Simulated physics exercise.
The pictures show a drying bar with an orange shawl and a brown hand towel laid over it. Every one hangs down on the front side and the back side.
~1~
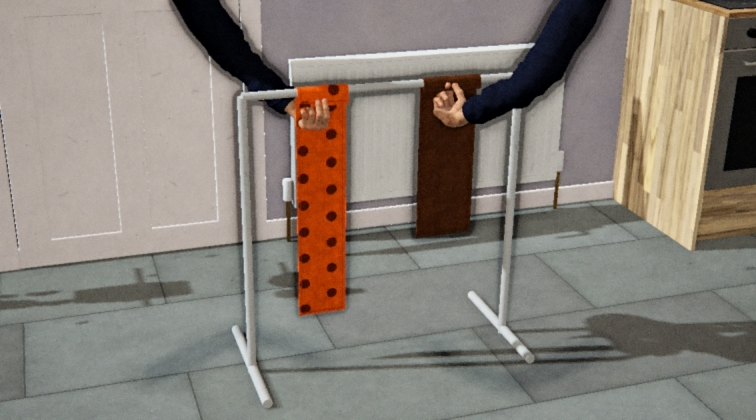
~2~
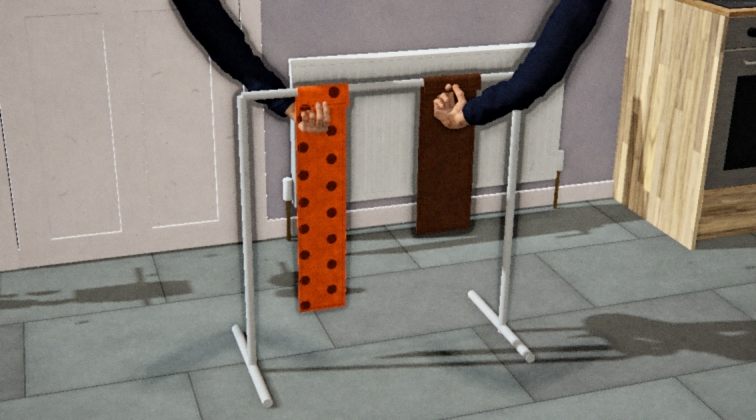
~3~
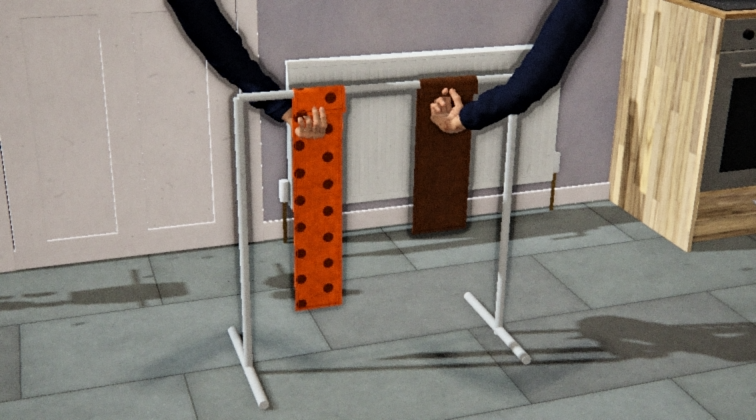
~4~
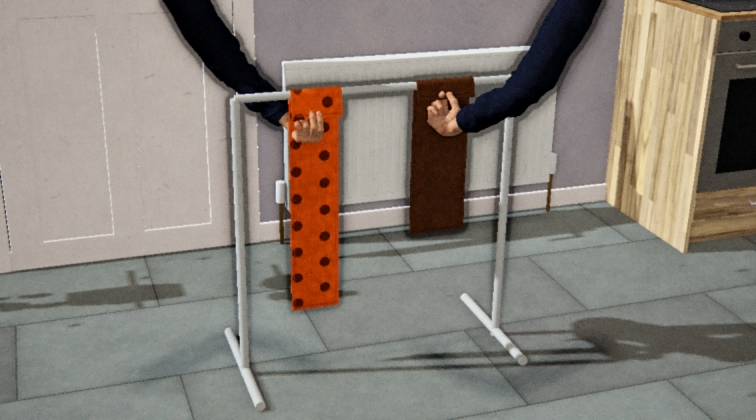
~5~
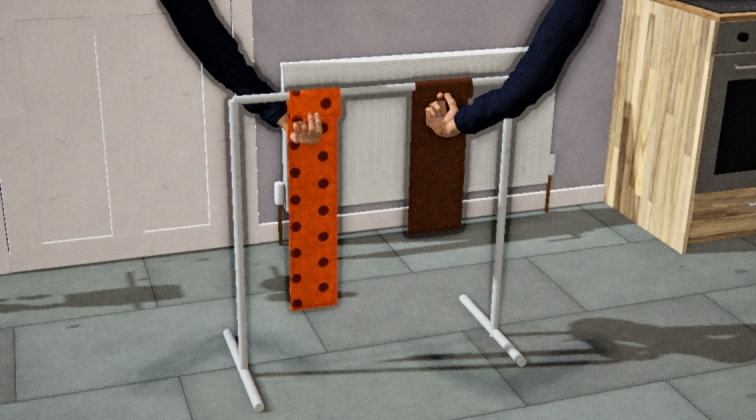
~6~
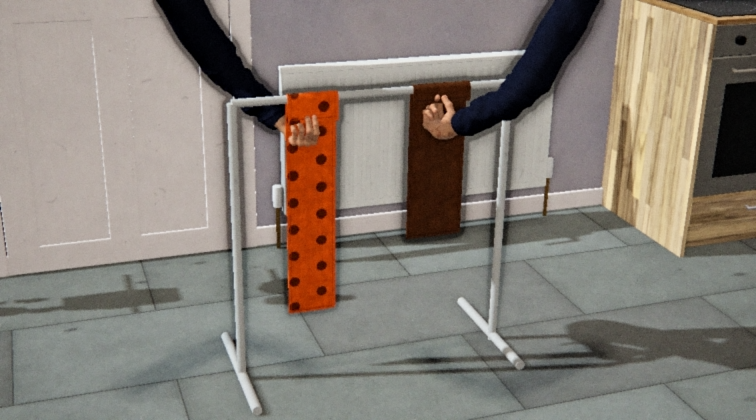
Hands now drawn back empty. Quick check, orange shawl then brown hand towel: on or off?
Orange shawl: Off; brown hand towel: Off.
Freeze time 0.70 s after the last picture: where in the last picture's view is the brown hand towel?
At that moment it's at (428, 344).
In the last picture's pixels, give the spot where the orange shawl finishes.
Near (313, 365).
Then, 0.28 s after the last picture, shawl running over the rail; hand towel clear of the rail and dropping near (434, 201).
Then, 0.50 s after the last picture, shawl clear of the rail and dropping near (312, 313); hand towel in a heap on the floor near (427, 334).
Then, 0.70 s after the last picture, shawl in a heap on the floor near (313, 363); hand towel in a heap on the floor near (428, 344).
At rest, shawl in a heap on the floor near (313, 365); hand towel in a heap on the floor near (428, 344). The orange shawl slips to the floor and the brown hand towel is pulled off by its long side.
